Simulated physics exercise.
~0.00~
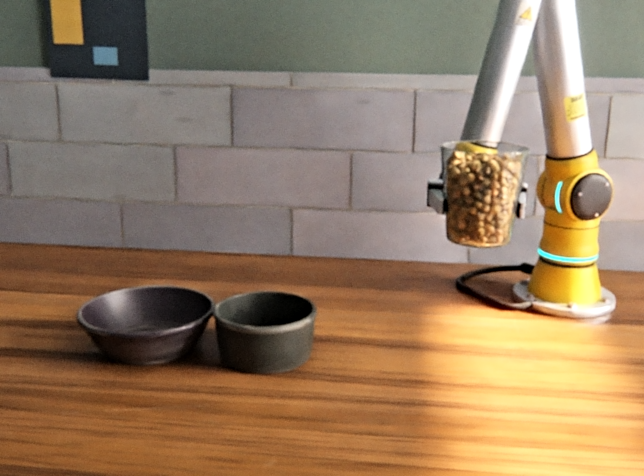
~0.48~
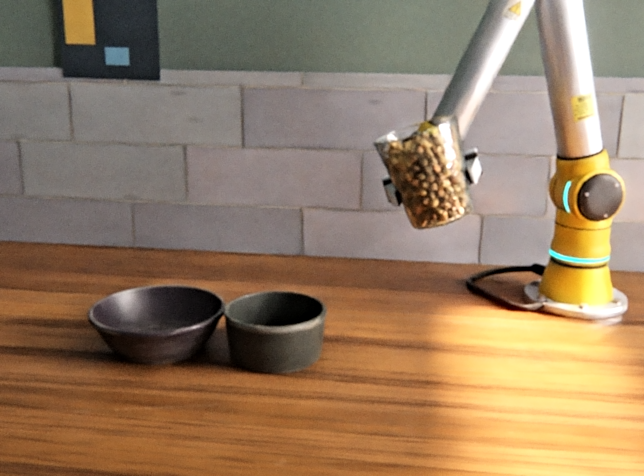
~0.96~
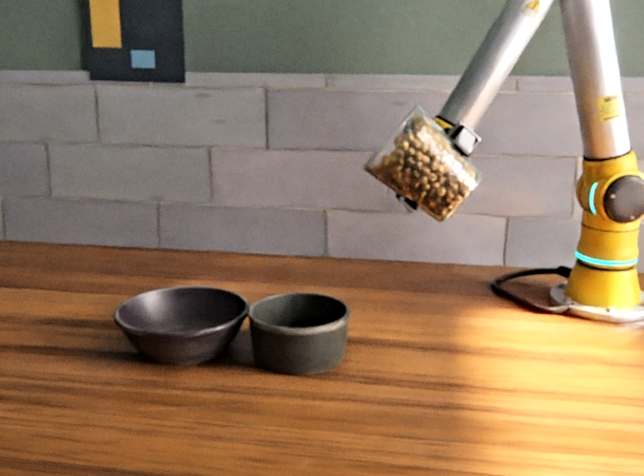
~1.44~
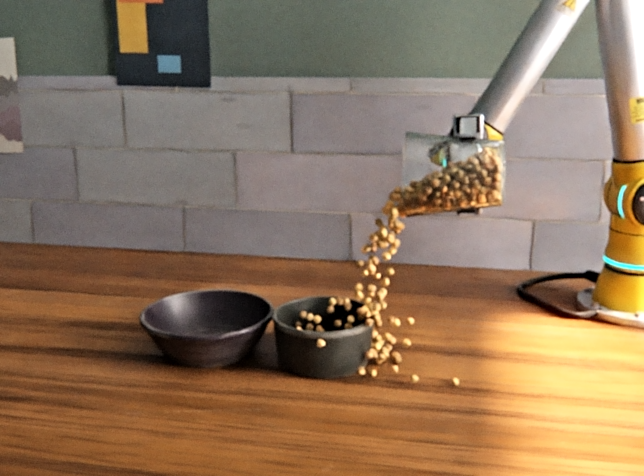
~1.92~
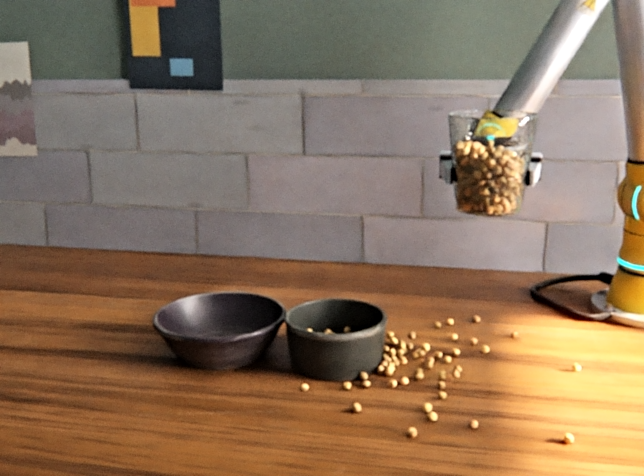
A robot arm tips a clear cup, spilling chickpeas into the right bowl and onto the table.
